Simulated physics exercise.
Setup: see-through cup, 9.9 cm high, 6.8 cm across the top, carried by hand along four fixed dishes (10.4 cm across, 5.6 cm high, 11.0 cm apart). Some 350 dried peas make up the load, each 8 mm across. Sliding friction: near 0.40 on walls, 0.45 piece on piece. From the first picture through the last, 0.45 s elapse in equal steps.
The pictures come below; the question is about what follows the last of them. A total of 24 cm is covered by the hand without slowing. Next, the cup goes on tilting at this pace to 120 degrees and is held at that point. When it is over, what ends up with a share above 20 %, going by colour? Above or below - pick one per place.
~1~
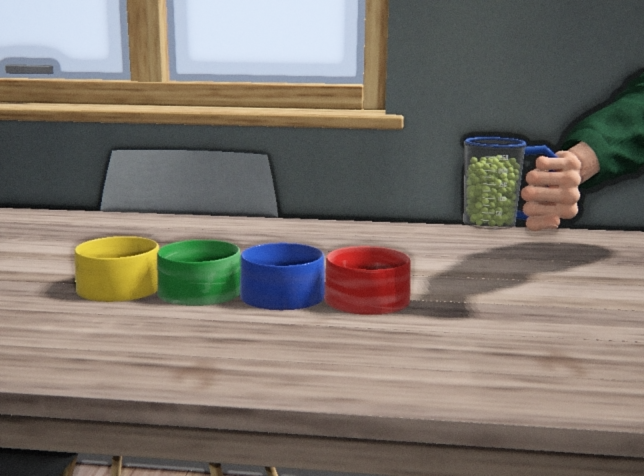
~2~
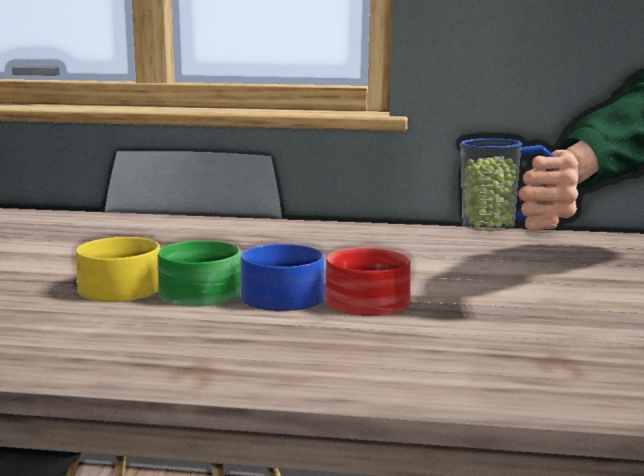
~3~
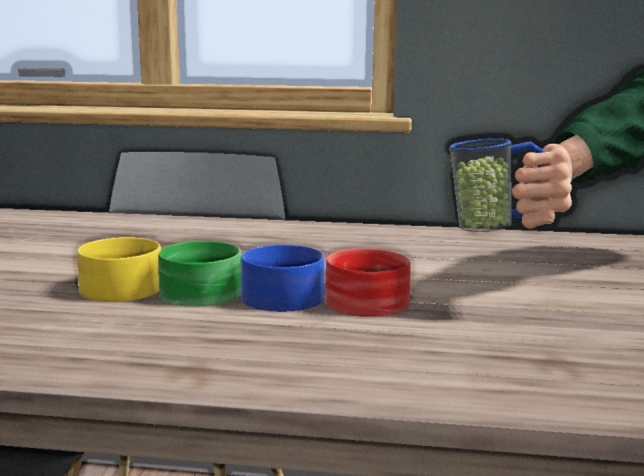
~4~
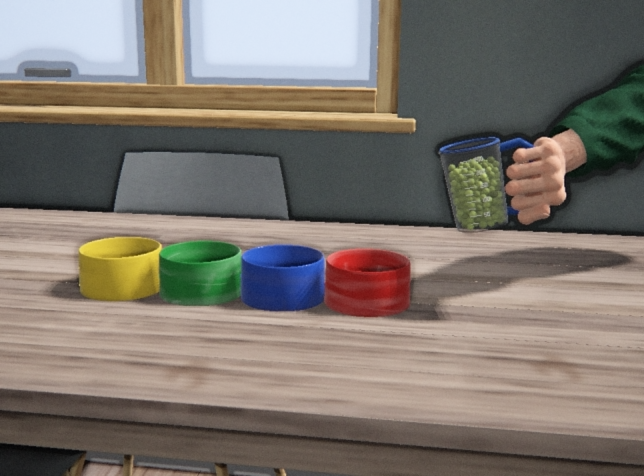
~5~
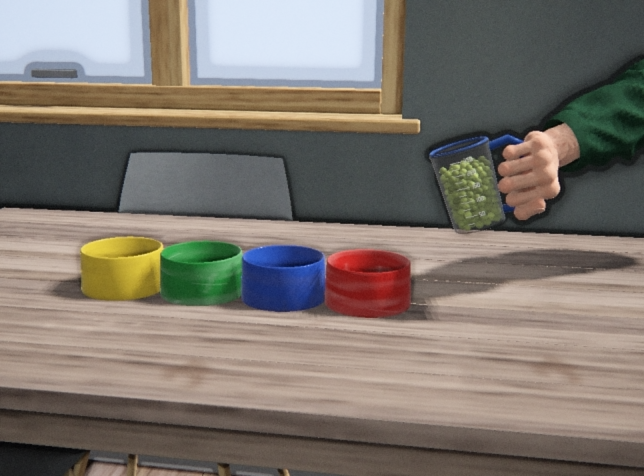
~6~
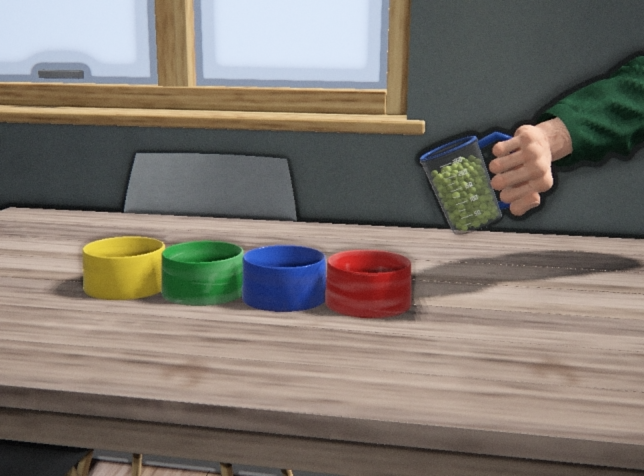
Red: Below; blue: Above; green: Below; yellow: Below; counter: Below.
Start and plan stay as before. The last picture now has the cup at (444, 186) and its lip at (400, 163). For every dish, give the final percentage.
Per cent kept: Red 0, blue 60, green 30, yellow 0.
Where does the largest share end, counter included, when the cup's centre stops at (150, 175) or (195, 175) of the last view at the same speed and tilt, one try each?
Most goes to: Blue, then blue.
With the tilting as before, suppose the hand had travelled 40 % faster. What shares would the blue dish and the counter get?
Then the blue dish gets 50 and the counter 20.
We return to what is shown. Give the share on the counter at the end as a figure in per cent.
I'd put it near 0 per cent.
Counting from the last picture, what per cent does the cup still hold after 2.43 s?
Roughly 0 per cent of the load.
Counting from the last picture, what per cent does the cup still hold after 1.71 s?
Load share: Near 15 percent.
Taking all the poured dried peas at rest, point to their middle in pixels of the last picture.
Once everything settles, the centre is around (278, 281).
Then, 1.03 s after the last picture, tilt 86 degrees; cup holds 100 %.
Then, 1.71 s after the last picture, tilt 120 degrees; cup holds 15 %, blue 80 %.
Then, 2.43 s after the last picture, tilt 120 degrees; cup holds 0 %, blue 100 %.
In the end, red 0 %, blue 100 %, green 0 %, yellow 0 %, counter 0 %.
